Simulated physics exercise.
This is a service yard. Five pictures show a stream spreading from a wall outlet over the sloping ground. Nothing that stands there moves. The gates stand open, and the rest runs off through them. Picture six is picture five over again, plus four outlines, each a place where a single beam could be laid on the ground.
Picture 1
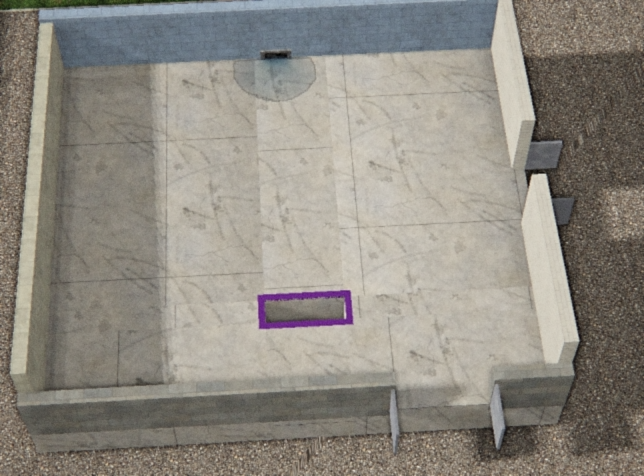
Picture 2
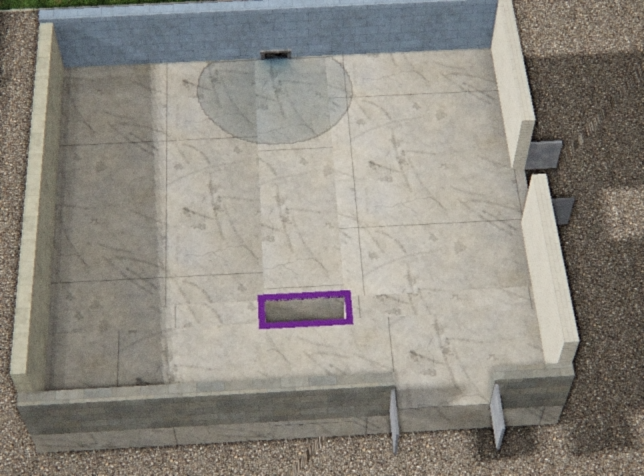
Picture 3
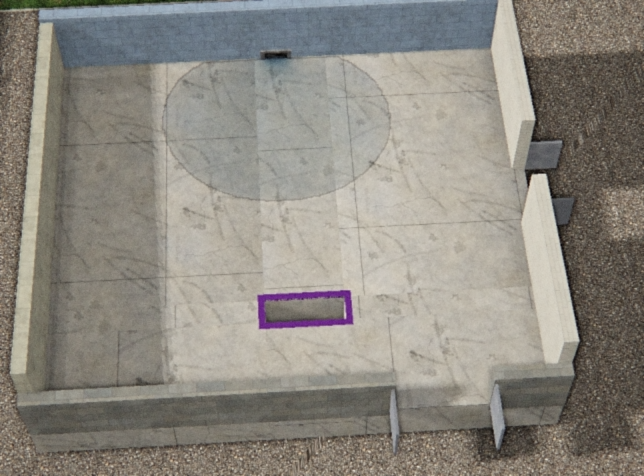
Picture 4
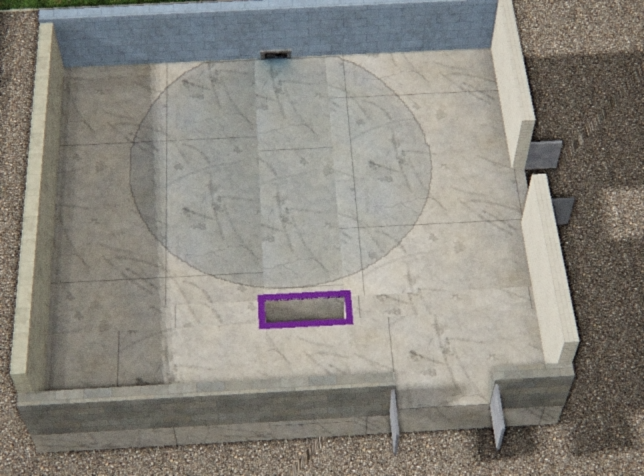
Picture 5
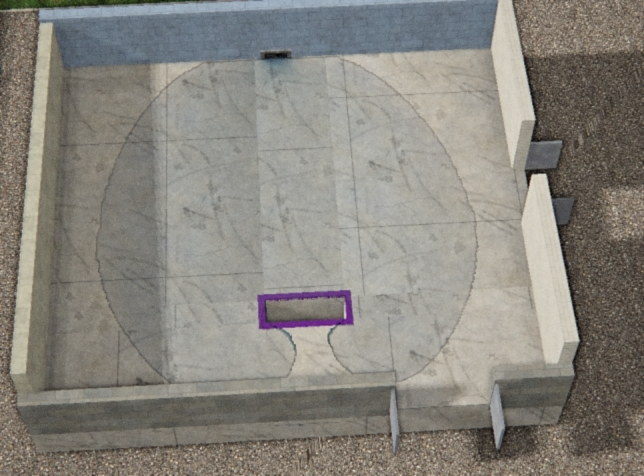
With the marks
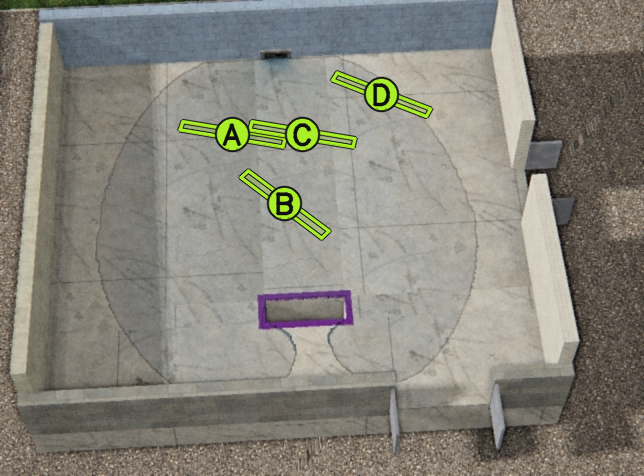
Water spreading in a widening round sheet from an outfall across a walled service yard, reaching and parting around a purple-edged drain pit.
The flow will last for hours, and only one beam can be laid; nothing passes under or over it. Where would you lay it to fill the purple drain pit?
The best position is D.
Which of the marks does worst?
The answer is C.
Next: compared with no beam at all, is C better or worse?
It is worse.
On the marked copy, A from (181, 125) to (284, 142); B from (244, 174) to (325, 234); C from (250, 125) to (354, 142); D from (335, 76) to (428, 112).
For position A, about 20 % of the stream runs into the purple drain pit, about 72 % out by the gates.
For position B, about 17 % of the stream runs into the purple drain pit, about 79 % out by the gates.
For position C, about 10 % of the stream runs into the purple drain pit, about 84 % out by the gates.
For position D, about 33 % of the stream runs into the purple drain pit, about 62 % out by the gates.
